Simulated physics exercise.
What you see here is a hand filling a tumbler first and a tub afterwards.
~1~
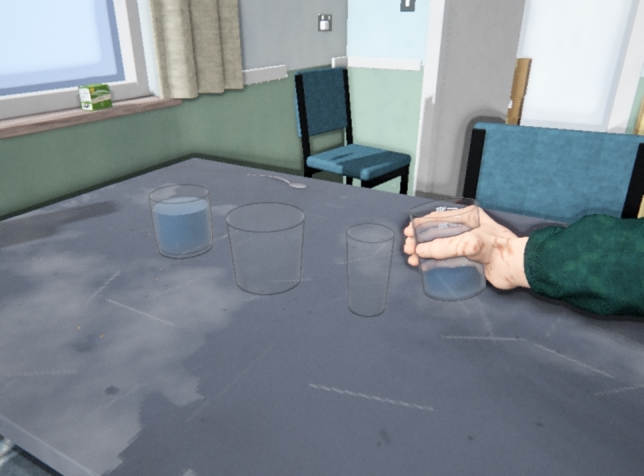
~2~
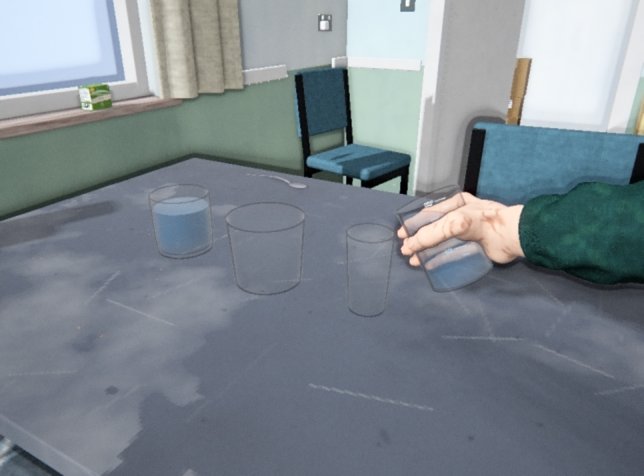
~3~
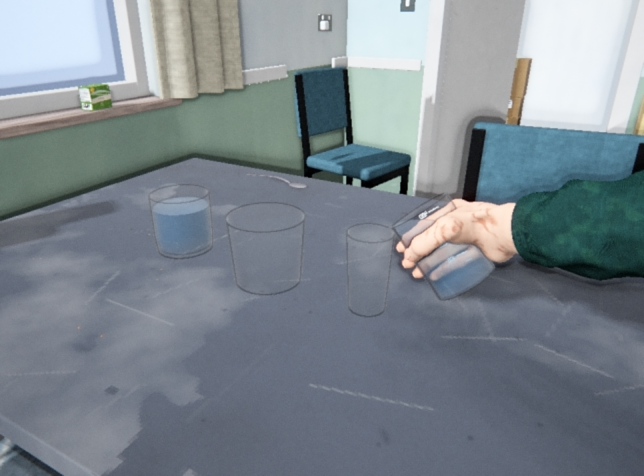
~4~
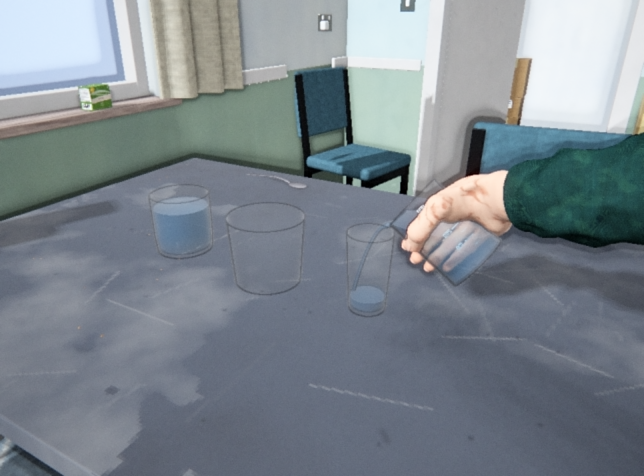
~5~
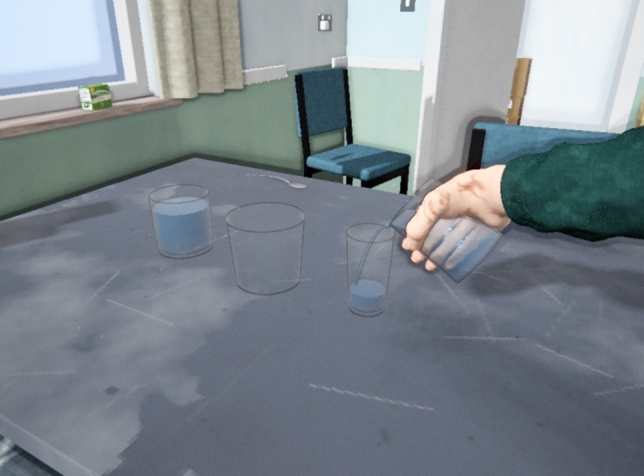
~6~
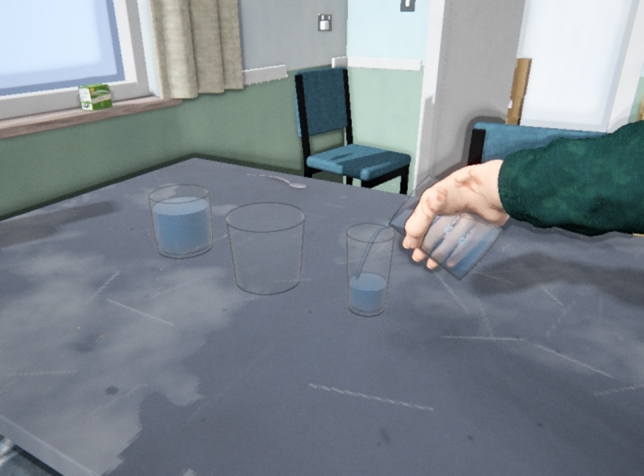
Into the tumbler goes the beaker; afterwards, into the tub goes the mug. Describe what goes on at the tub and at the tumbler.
Most likely the tub won't lose a drop. Most likely the tumbler will get overfilled.
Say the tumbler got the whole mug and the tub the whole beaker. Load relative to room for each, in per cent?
About 190 % and 30 %.
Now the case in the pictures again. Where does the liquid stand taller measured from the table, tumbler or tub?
That's the right one.
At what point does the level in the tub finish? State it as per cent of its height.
It comes up to some 55 per cent.
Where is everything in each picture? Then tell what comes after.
The first picture shows the hand lifts the beaker; beaker (449, 247) about two thirds full; mug (183, 219) about three quarters full; tumbler (369, 268) empty; tub (267, 247) empty.
In the second picture, the beaker is brought over; beaker (444, 237) tipped 30° with all of its load; tumbler (369, 268) empty.
In the third picture, the beaker is brought over; beaker (441, 245) tipped 40° with all of its load; tumbler (369, 268) empty.
In the fourth picture, a stream runs into the tumbler; beaker (443, 232) tipped 55° with nearly all of its load; tumbler nearly empty, surface at (367, 295).
In the fifth picture, a stream runs into the tumbler; beaker (443, 229) tipped 60° with nearly all of its load; tub (267, 247) empty.
In the sixth picture, a stream runs into the tumbler; beaker (443, 227) tipped 60° with about three quarters of its load; mug about three quarters full, surface at (181, 206); tumbler about a third full, surface at (368, 282); tub (267, 247) empty.
Soon after, the tumbler is about three quarters full.
Later, the tumbler is full to the brim and has run over.
In the end, the tub is about half full; the tumbler is full to the brim and has run over.
